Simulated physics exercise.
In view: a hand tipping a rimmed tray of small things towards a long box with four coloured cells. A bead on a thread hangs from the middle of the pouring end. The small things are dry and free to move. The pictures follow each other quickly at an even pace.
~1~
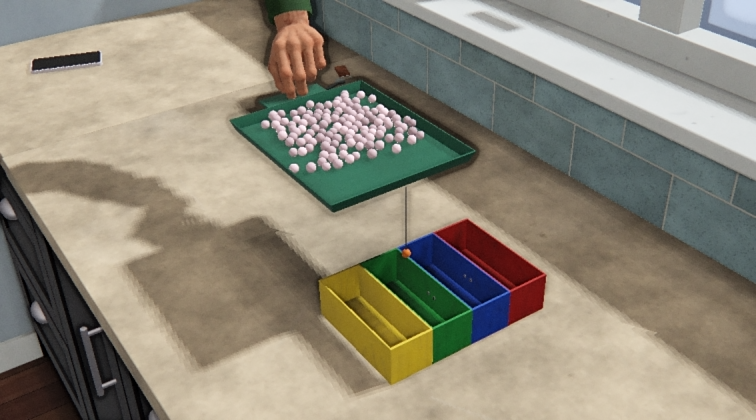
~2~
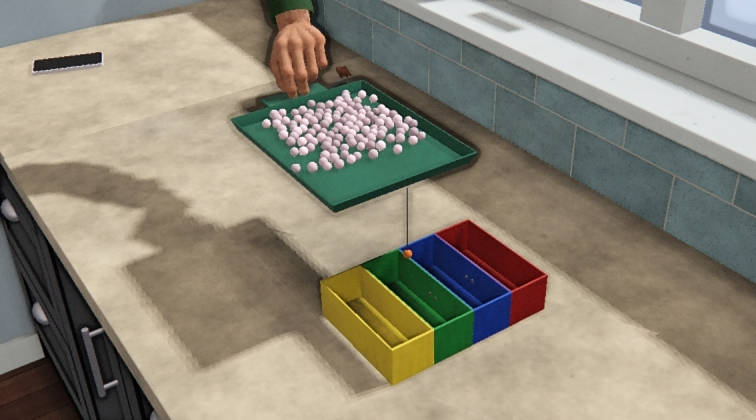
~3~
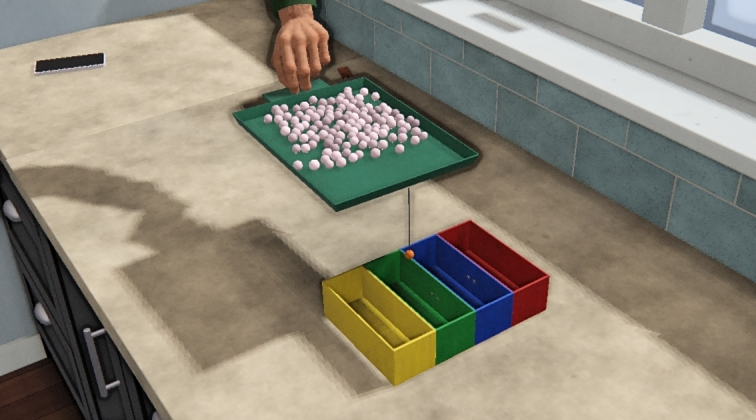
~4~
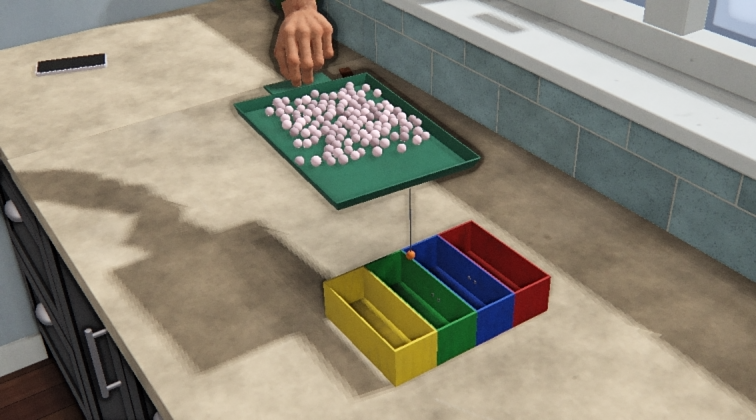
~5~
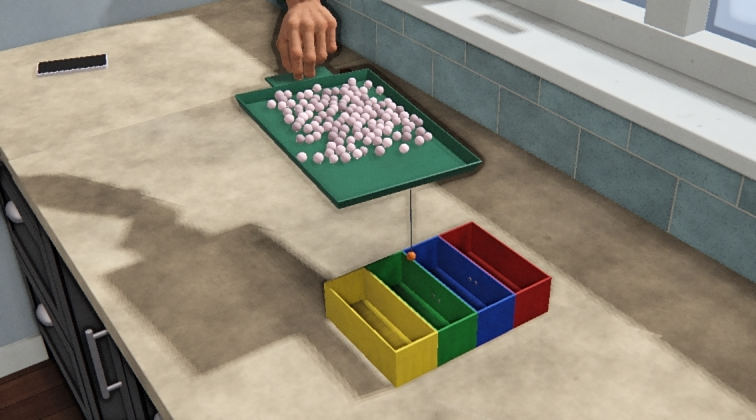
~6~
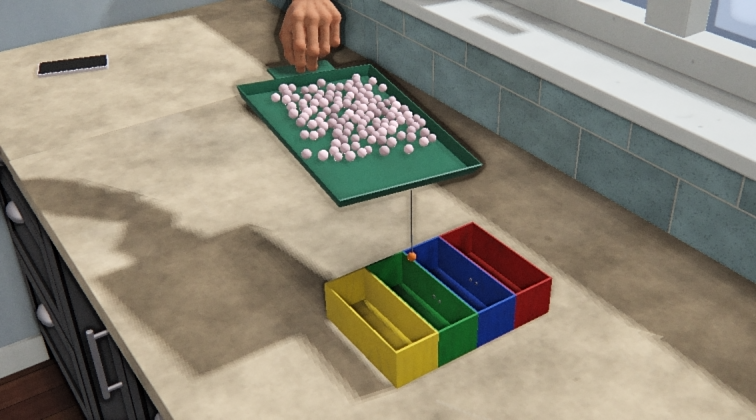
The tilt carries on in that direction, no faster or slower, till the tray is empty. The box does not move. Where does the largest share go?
It favours the red compartment.
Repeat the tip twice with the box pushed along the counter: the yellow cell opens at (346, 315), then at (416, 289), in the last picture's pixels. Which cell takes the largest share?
In turn: That red cell; that blue cell.
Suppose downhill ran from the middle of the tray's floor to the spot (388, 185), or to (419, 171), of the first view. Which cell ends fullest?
One: That yellow cell. Two: Red.
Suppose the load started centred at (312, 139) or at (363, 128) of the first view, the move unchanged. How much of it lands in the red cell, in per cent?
About 70 and 70 per cent.
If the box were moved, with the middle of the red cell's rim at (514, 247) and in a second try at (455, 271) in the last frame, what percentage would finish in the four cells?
About 100 and 10 per cent.
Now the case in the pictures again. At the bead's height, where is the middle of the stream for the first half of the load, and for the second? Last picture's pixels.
At about (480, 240), then at (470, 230).
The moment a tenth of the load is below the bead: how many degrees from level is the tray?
Around 45° of tilt.
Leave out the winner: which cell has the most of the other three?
Second comes the blue cell.
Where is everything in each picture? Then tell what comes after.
The first frame shows corners of the pouring end near (333, 201) and (469, 150), level; middle of the load near (348, 126), sugar pearls; bead on its thread near (406, 253); yellow cell near (411, 353); green cell near (452, 333); blue cell near (490, 314); red cell near (527, 296).
The second frame shows corners of the pouring end near (334, 201) and (470, 152), level; middle of the load near (349, 126).
The third frame shows corners of the pouring end near (336, 201) and (473, 154), tipped barely, lowest at the right corner; middle of the load near (351, 124).
The fourth frame shows corners of the pouring end near (338, 199) and (474, 156), tipped a little, lowest at the right corner; middle of the load near (353, 120).
The fifth frame shows corners of the pouring end near (340, 198) and (475, 160), tipped a little, lowest at the right corner; middle of the load near (351, 122).
The sixth frame shows corners of the pouring end near (342, 196) and (476, 163), tipped a little, lowest at the right corner; middle of the load near (356, 119), near two thirds on the move; yellow cell near (417, 357); green cell near (458, 337); blue cell near (496, 318); red cell near (533, 300).
Shortly afterwards, tray tipped steeply; near two thirds on the tray; near a quarter in the red cell; a little in the blue cell; a little falling or outside the box.
Next, tray tipped right over; near two thirds in the red cell; near a quarter in the blue cell; only a few in the green cell; a little falling or outside the box.
Some moments later, tray tipped past a quarter turn; near two thirds in the red cell; near a quarter in the blue cell; only a few in the green cell; a little falling or outside the box.
In the end, tray tipped past a quarter turn; near two thirds in the red cell; near a quarter in the blue cell; only a few in the green cell; none at all in the yellow cell; a little outside the box.
